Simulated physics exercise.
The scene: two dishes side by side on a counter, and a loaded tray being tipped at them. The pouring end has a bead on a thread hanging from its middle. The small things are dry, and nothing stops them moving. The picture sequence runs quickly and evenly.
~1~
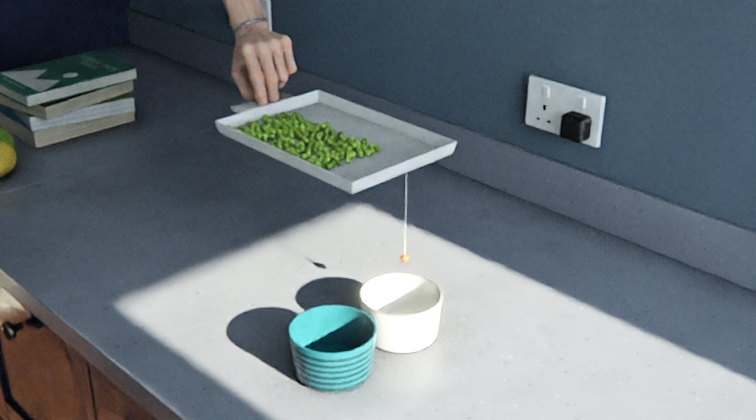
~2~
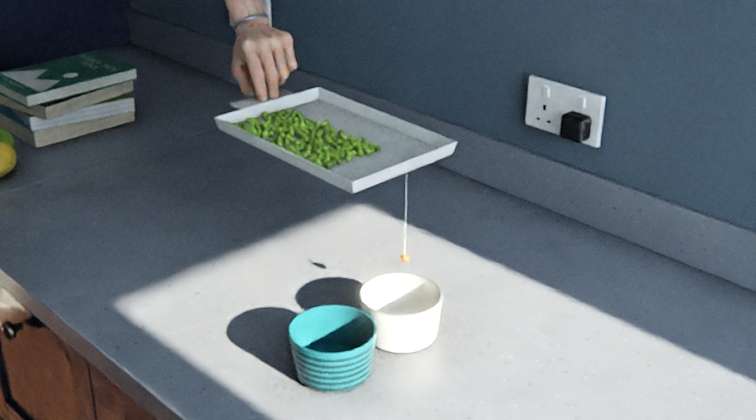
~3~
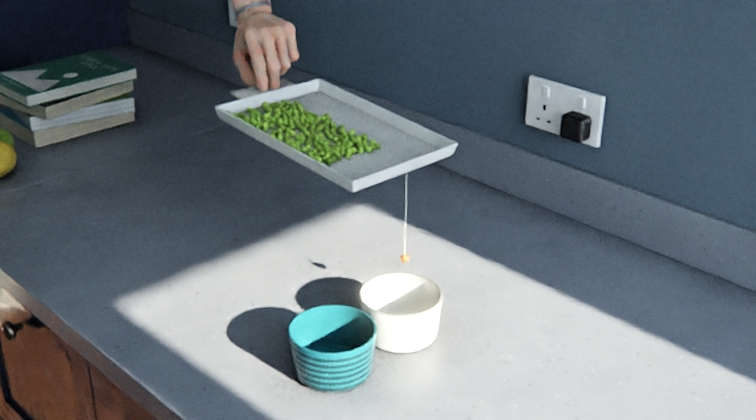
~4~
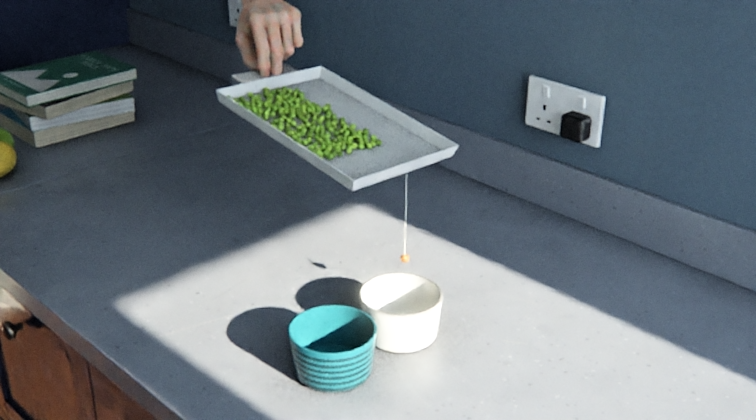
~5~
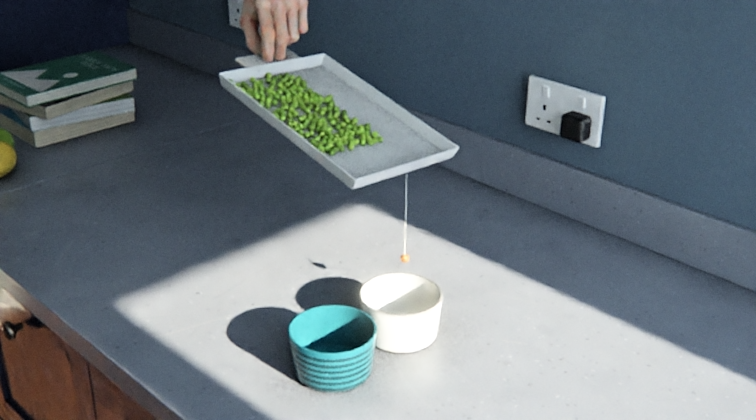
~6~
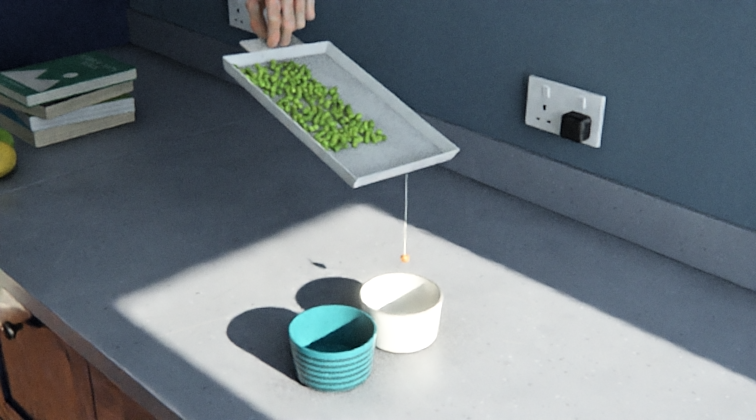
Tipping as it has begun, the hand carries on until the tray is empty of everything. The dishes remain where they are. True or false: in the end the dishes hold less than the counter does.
True.
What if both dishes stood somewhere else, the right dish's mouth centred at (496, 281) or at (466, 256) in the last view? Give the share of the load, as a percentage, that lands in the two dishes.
20 %, then 80 %.
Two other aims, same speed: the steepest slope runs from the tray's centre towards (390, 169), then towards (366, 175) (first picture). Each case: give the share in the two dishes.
So it's 60 percent with the first slope and 70 percent with the other.
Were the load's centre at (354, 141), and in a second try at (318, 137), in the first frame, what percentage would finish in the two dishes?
You'd get 10 % the first time and 10 % the second.
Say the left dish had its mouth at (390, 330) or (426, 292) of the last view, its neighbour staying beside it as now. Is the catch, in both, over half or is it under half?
Try 1: Not up to half; try 2: In excess of half.
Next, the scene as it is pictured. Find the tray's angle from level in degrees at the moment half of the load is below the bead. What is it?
Angle: Approx. 105 degrees.
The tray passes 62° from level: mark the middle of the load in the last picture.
Roughly at (429, 162).
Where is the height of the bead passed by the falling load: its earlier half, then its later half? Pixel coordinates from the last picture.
Early-half point (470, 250); late-half point (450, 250).
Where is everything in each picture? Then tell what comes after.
Corners of the pouring end near (352, 180) and (453, 141), level; middle of the load near (304, 138), dried peas; left dish near (362, 364); right dish near (430, 326); bead on its thread near (405, 258), in the first picture.
Corners of the pouring end near (352, 180) and (453, 142), level; middle of the load near (304, 136), in the second picture.
Corners of the pouring end near (353, 179) and (453, 143), tipped barely, lowest at the right corner; middle of the load near (304, 129), in the third picture.
Corners of the pouring end near (354, 178) and (454, 144), tipped a little, lowest at the right corner; middle of the load near (305, 120), in the fourth picture.
Corners of the pouring end near (356, 177) and (455, 146), tipped a little, lowest at the right corner; middle of the load near (307, 110), in the fifth picture.
Corners of the pouring end near (357, 176) and (455, 148), tipped clearly, lowest at the right corner; middle of the load near (311, 102); left dish near (362, 364); right dish near (430, 326), in the sixth picture.
Shortly afterwards, tray tipped steeply; the bulk on the tray; only a few outside both; near a quarter in the air.
Next, tray tipped right over; near a third on the tray; only a few in the right dish; near a third outside both; near a quarter in the air.
Some moments later, tray tipped past a quarter turn; a little in the right dish; the bulk outside both.
In the end, tray tipped past a quarter turn; none at all in the left dish; a little in the right dish; the bulk outside both.
